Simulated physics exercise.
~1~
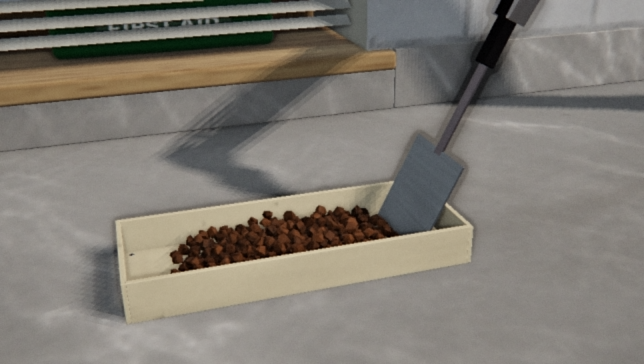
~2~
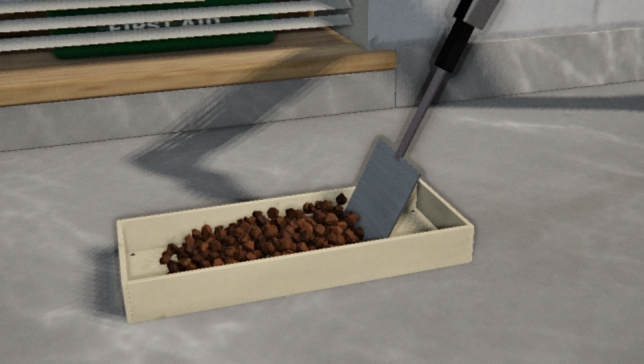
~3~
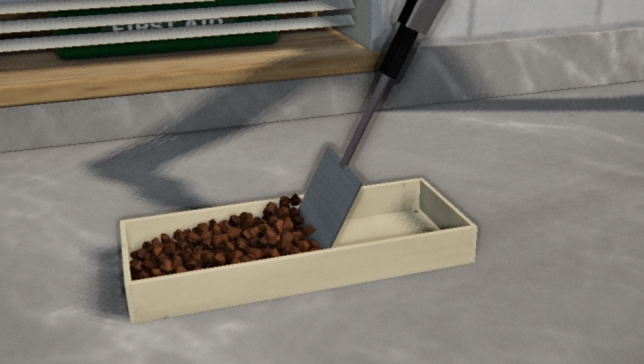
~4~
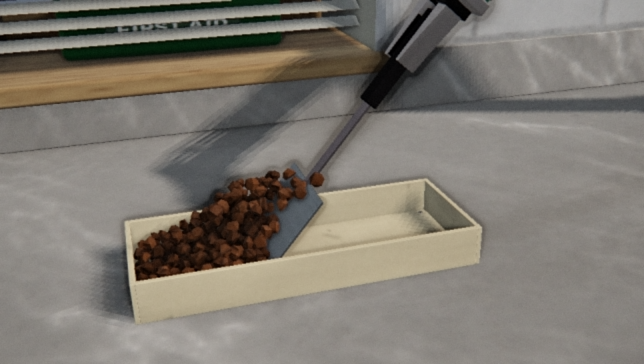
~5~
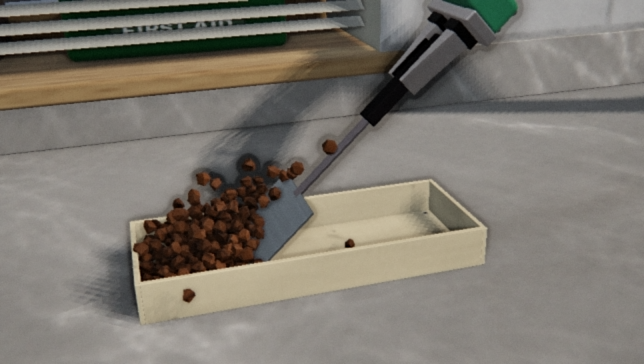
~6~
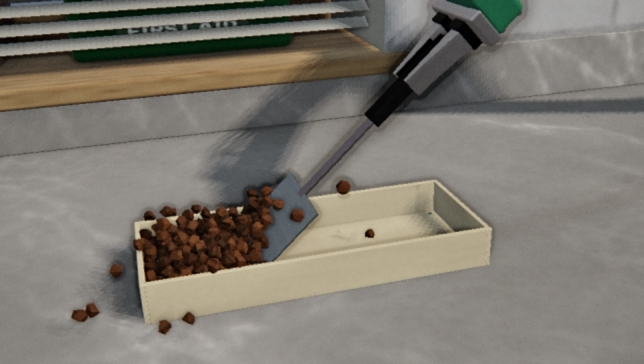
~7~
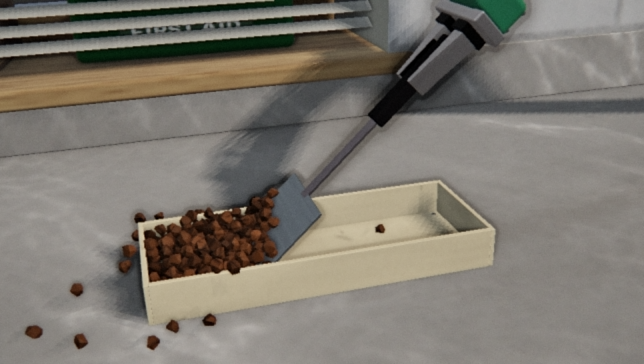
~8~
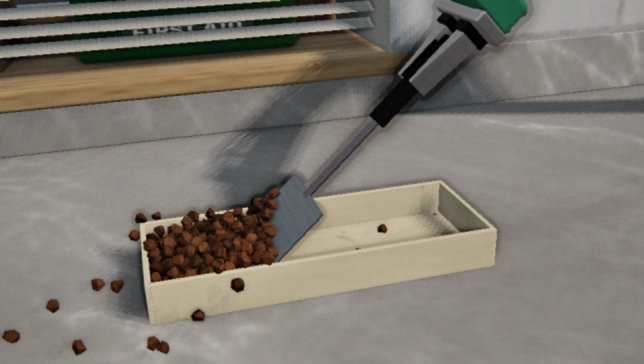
On a grey surface, a robot's flat paddle pushed brown pellets leftward along a cream trough, tilting as they piled up at the left end. Some tumbled over the edges and scattered, while most stayed heaped against the stopped paddle.
